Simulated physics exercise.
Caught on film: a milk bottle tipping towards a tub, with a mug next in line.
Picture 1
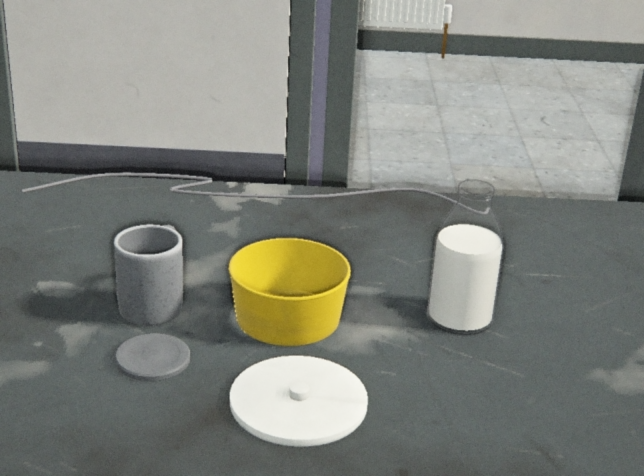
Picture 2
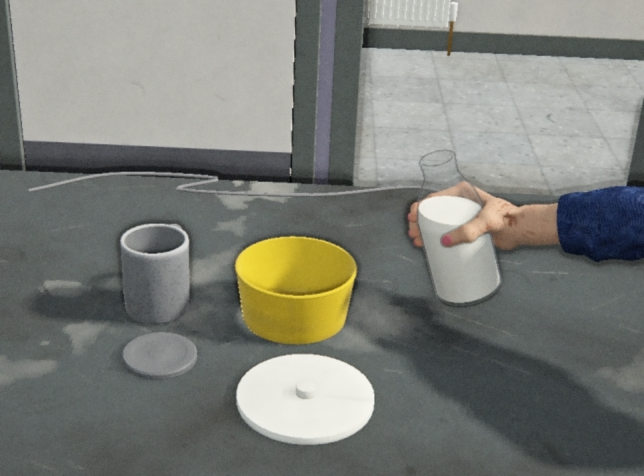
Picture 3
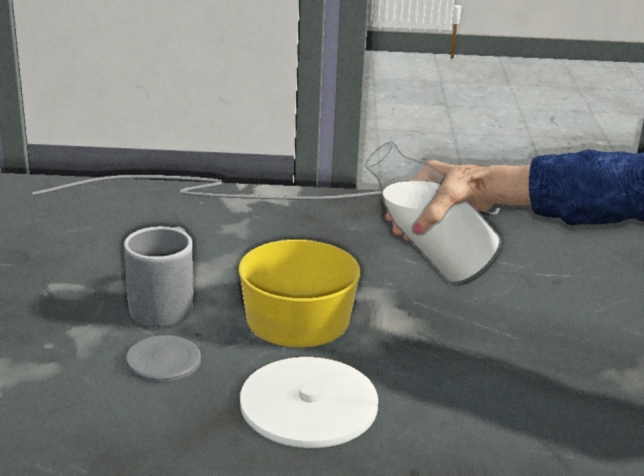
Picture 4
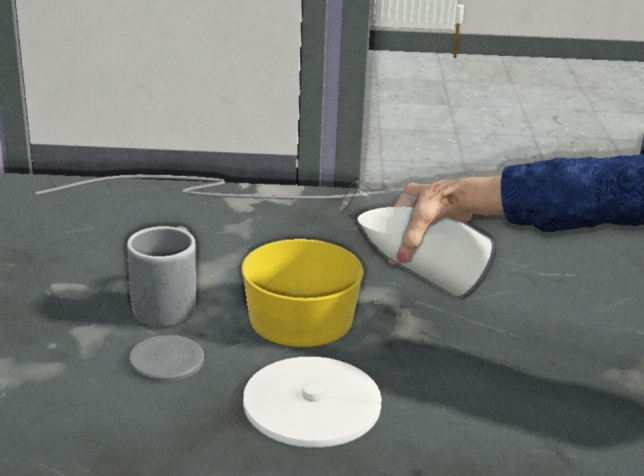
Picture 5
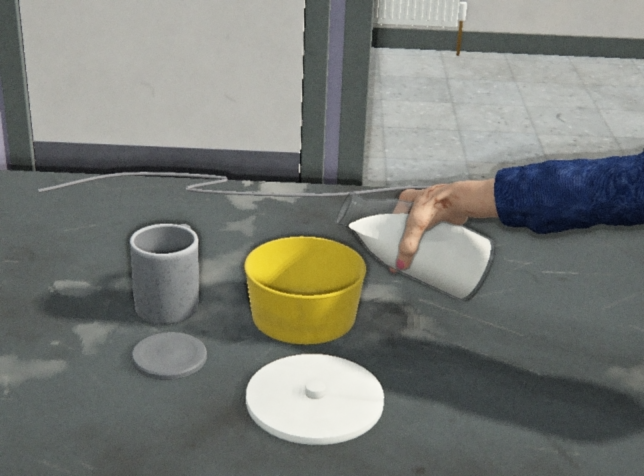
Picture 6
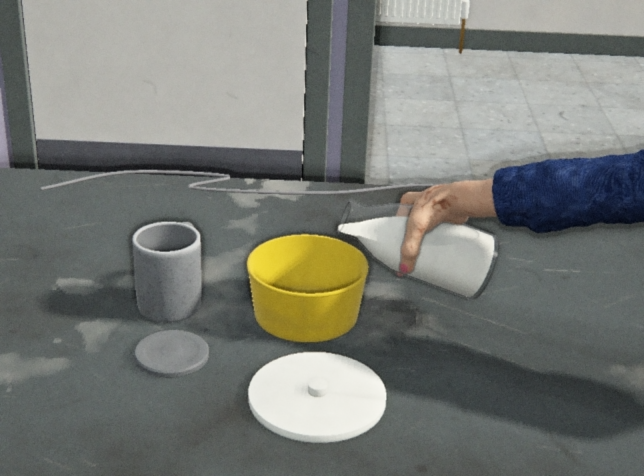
A hand lifts the white bottle and tilts it left toward the yellow tub.
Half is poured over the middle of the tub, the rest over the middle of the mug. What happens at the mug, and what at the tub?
Left, the mug fills up; right, the tub fills up.
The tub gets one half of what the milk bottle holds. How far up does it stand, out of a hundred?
About 30 per cent.
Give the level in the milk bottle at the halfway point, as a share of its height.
I make it 30 per cent.
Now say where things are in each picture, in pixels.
The first frame shows all stand on the top; milk bottle (468, 252) about two thirds full; tub (289, 293) open; mug (150, 278) open.
The second frame shows the hand lifts the milk bottle; milk bottle about two thirds full, surface at (450, 211); tub (295, 292) open.
The third frame shows tilting; milk bottle (426, 206) tipped 45° with all of its load; mug (160, 280) open.
The fourth frame shows no stream yet; milk bottle (411, 232) tipped 60° with all of its load; tub (302, 294) open.
The fifth frame shows still nothing leaves it; milk bottle (409, 239) tipped 65° with all of its load; mug (166, 277) open.
The sixth frame shows on the point of pouring; milk bottle (412, 241) tipped 70° with all of its load; tub (307, 290) open; mug (168, 275) open.
Soon after, the milk goes into the tub.
Later, the milk goes into the mug.
In the end, the tub has its share inside; the mug has its share inside.
